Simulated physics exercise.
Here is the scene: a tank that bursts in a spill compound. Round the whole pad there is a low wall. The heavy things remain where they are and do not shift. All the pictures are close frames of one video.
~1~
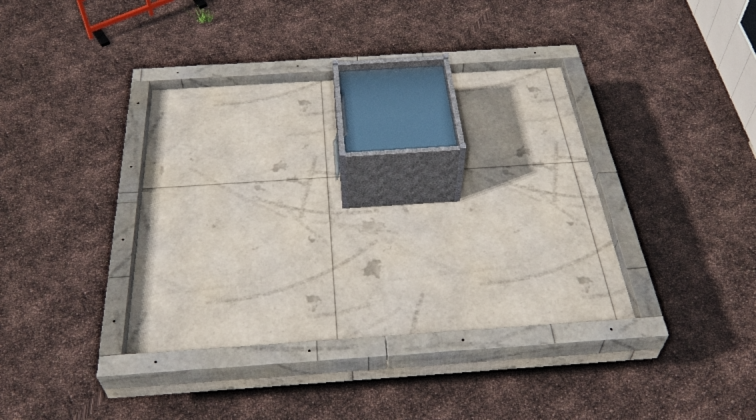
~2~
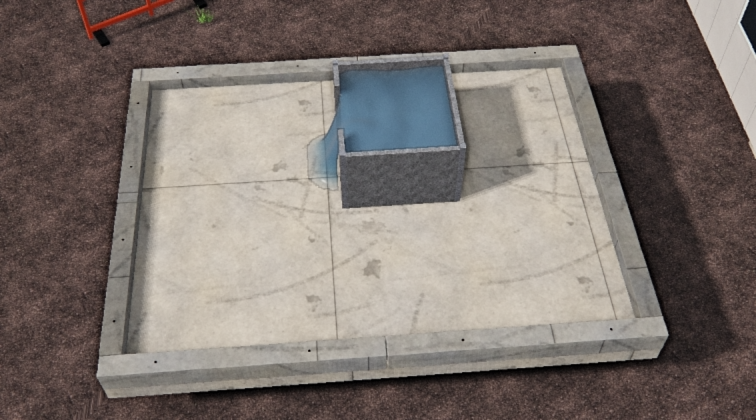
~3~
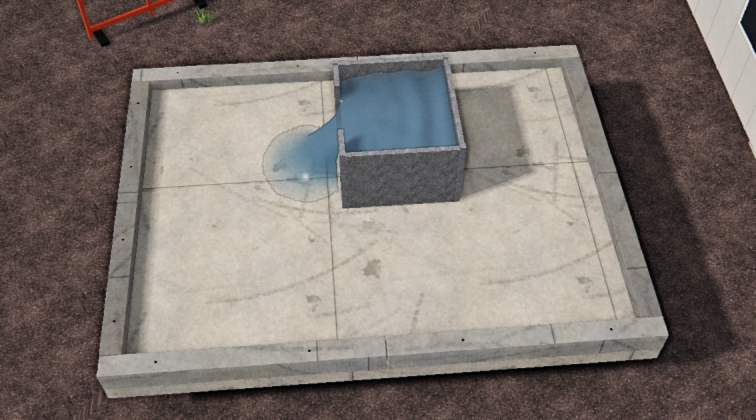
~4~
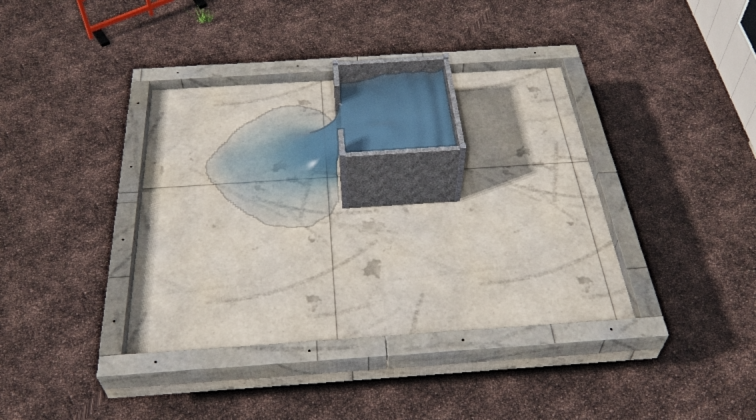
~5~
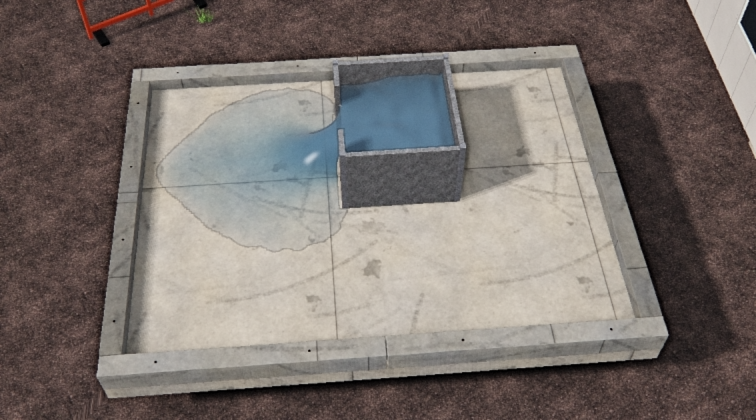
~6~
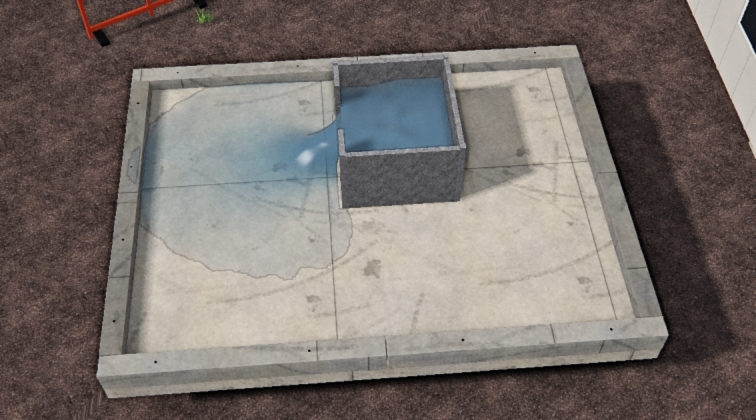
The video shows a square gray tank of blue water inside a low-walled concrete pad; water pours from a gap in its left side and spreads across the floor in a widening sheet, reaching the left wall.
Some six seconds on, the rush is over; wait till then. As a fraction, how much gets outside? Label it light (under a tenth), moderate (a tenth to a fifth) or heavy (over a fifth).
Moderate.
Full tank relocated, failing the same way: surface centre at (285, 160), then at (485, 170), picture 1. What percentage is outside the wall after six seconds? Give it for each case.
About 28 per cent for the first and about 8 per cent for the second.
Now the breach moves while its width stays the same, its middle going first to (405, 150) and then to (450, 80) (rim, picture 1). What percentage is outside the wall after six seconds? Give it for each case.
14% and 18%, roughly.
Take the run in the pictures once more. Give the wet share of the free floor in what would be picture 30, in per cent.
My estimate is near 65 per cent.
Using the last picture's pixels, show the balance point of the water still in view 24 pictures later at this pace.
It is around (278, 192).
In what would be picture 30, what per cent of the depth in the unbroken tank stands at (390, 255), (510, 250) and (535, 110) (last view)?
About 4, 0 and 0 per cent.
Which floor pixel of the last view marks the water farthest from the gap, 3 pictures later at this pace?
I would point to (132, 316).
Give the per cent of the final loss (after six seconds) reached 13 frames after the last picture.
It works out at roughly 80 per cent.
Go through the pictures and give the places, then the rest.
The first frame shows the tank at (396, 109) is whole and still.
In the second frame, water pours out at (343, 141) and has run to (326, 184).
In the third frame, water pours out at (343, 144) and has run to (270, 172).
In the fourth frame, the front is at (215, 175), out from the gap at (343, 144).
In the fifth frame, water pours out at (343, 144) and has run to (165, 178).
In the sixth frame, water pours out at (343, 145) and has run to (142, 215).
A moment on, water covers 35 % of the floor; the low wall has let 0 % over.
Next, water covers 40 % of the floor; the low wall has let 1 % over.
Then, water covers 35 % of the floor; the low wall has let 11 % over.
Later, water covers 55 % of the floor; the low wall has let 13 % over.
In the end, water covers 75 % of the floor; the low wall has let 13 % over.
